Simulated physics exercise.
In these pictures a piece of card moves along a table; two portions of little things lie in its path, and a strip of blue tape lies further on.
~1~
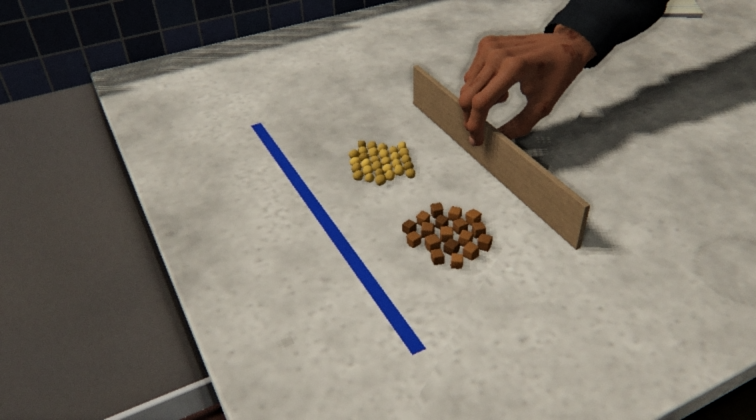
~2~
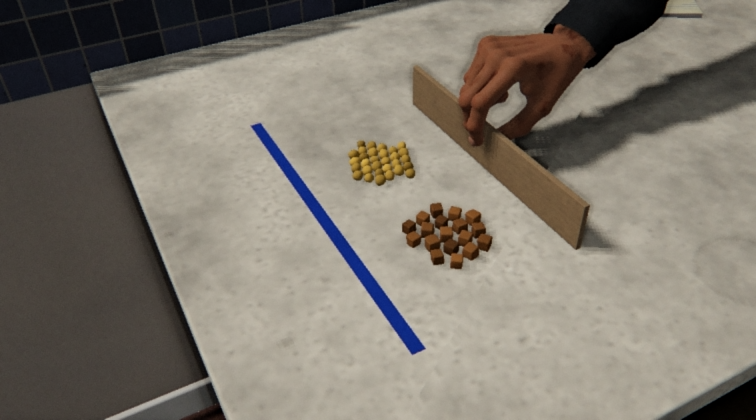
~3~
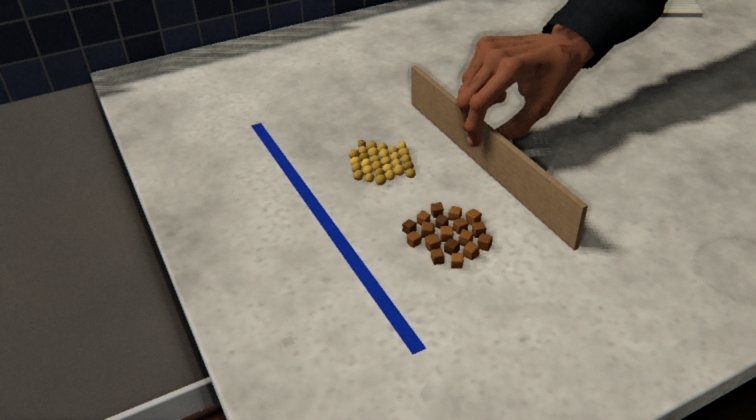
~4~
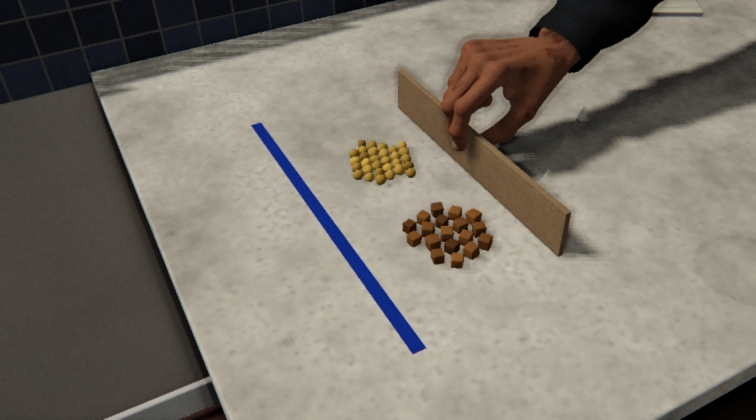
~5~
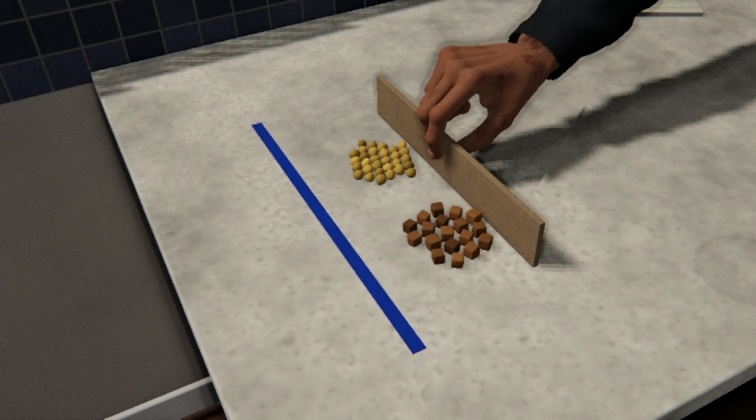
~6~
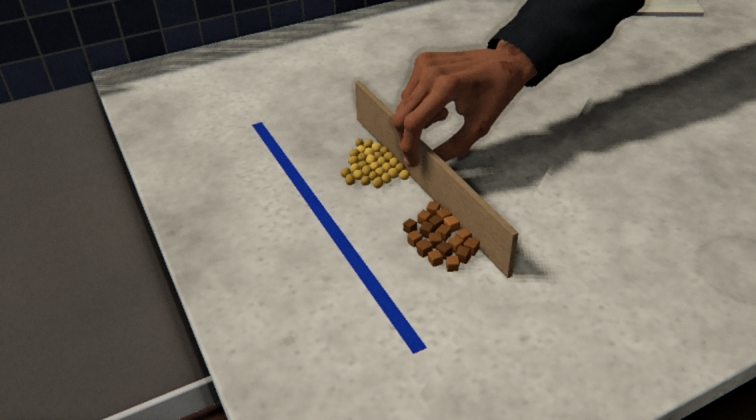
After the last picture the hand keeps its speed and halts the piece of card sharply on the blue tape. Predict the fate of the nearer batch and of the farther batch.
At the end, nearer batch: Not lost at all. Farther batch: Not lost at all.
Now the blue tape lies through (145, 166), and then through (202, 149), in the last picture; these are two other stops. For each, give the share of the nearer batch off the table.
Some 100 in a hundred, then some 0 in a hundred.
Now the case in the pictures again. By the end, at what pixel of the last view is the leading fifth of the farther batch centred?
Roughly at (255, 203) in the last picture.
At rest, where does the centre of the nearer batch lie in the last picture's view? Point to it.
I'd put it at about (337, 281) when it all comes to rest.
Then, 0.26 s past the last view, piece of card still moving, near (367, 164); nearer batch all on the table, its front near (377, 275); farther batch all on the table, its front near (299, 192).
Then, 0.54 s past the last view, piece of card stopped at the blue tape; nearer batch all on the table, its front near (314, 286); farther batch all on the table, its front near (252, 204).
Then, 0.82 s past the last view, piece of card stopped at the blue tape; nearer batch all on the table, its front near (314, 286); farther batch all on the table, its front near (251, 213).
Finally, piece of card stopped at the blue tape; nearer batch all on the table, its front near (314, 286); farther batch all on the table, its front near (251, 213).
